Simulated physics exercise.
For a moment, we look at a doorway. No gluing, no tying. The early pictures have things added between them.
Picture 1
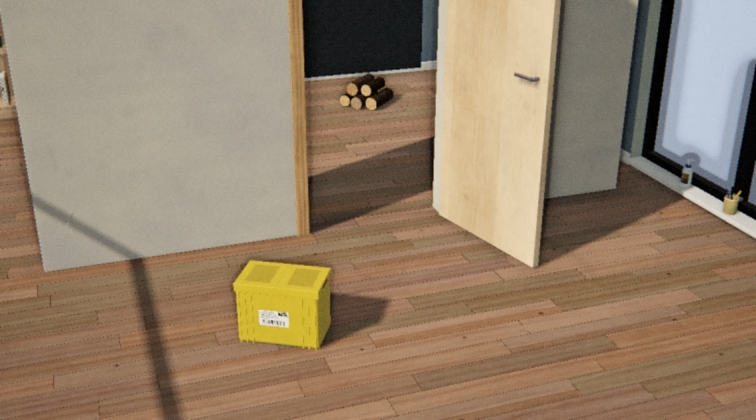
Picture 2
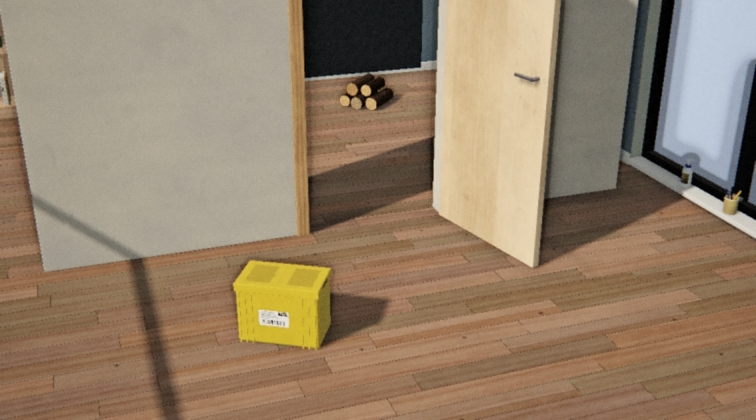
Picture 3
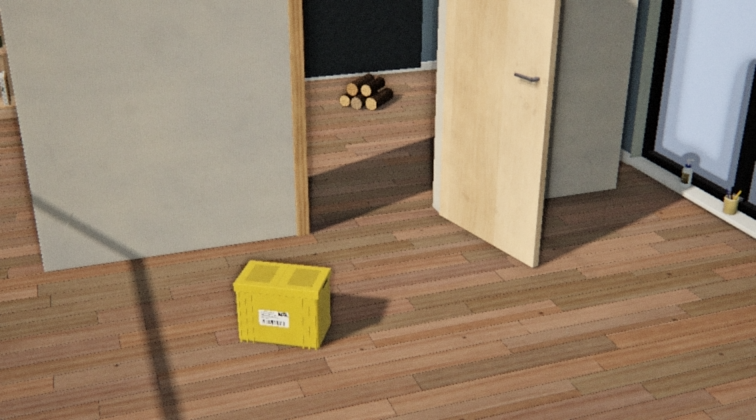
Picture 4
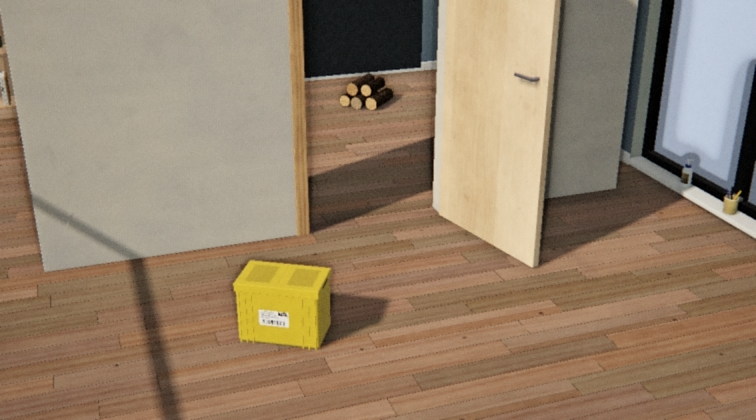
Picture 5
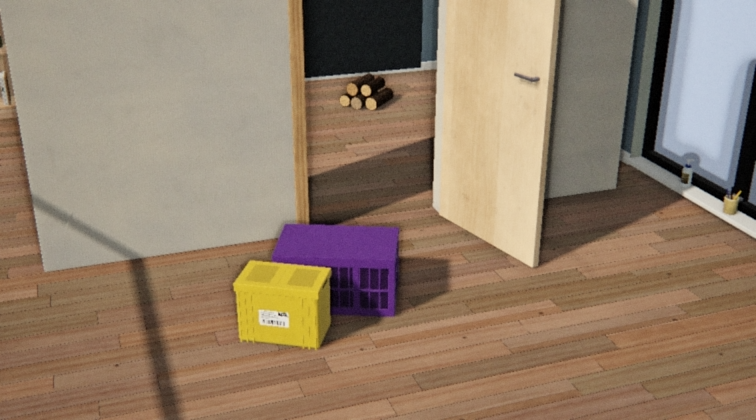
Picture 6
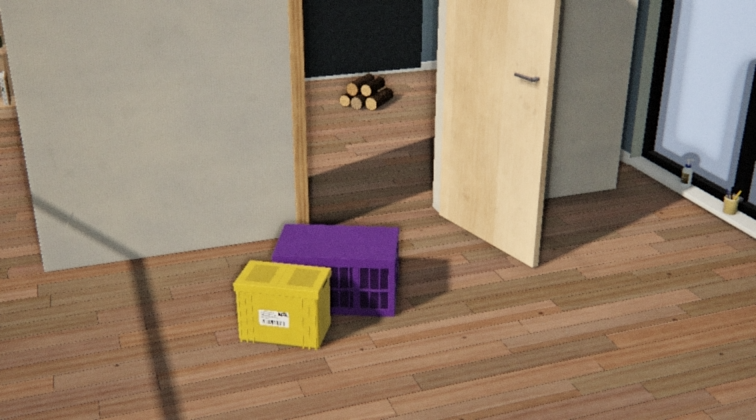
Yellow tote sitting still on a wooden floor near a wide-open door, with a purple chest suddenly appearing behind it.
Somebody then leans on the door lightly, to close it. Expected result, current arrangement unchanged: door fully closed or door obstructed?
The door ends up closed.
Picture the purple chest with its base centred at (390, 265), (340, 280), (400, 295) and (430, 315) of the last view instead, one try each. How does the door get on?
Door, in order of tries: Obstructed, obstructed, obstructed, fully closed.
Then, 1.40 s past the last view, open by 71°.
Then, 2.30 s past the last view, open by 35°.
Finally, open by 0°; both still in place. Final places as the last picture's camera would see them, purple chest near (338, 269).
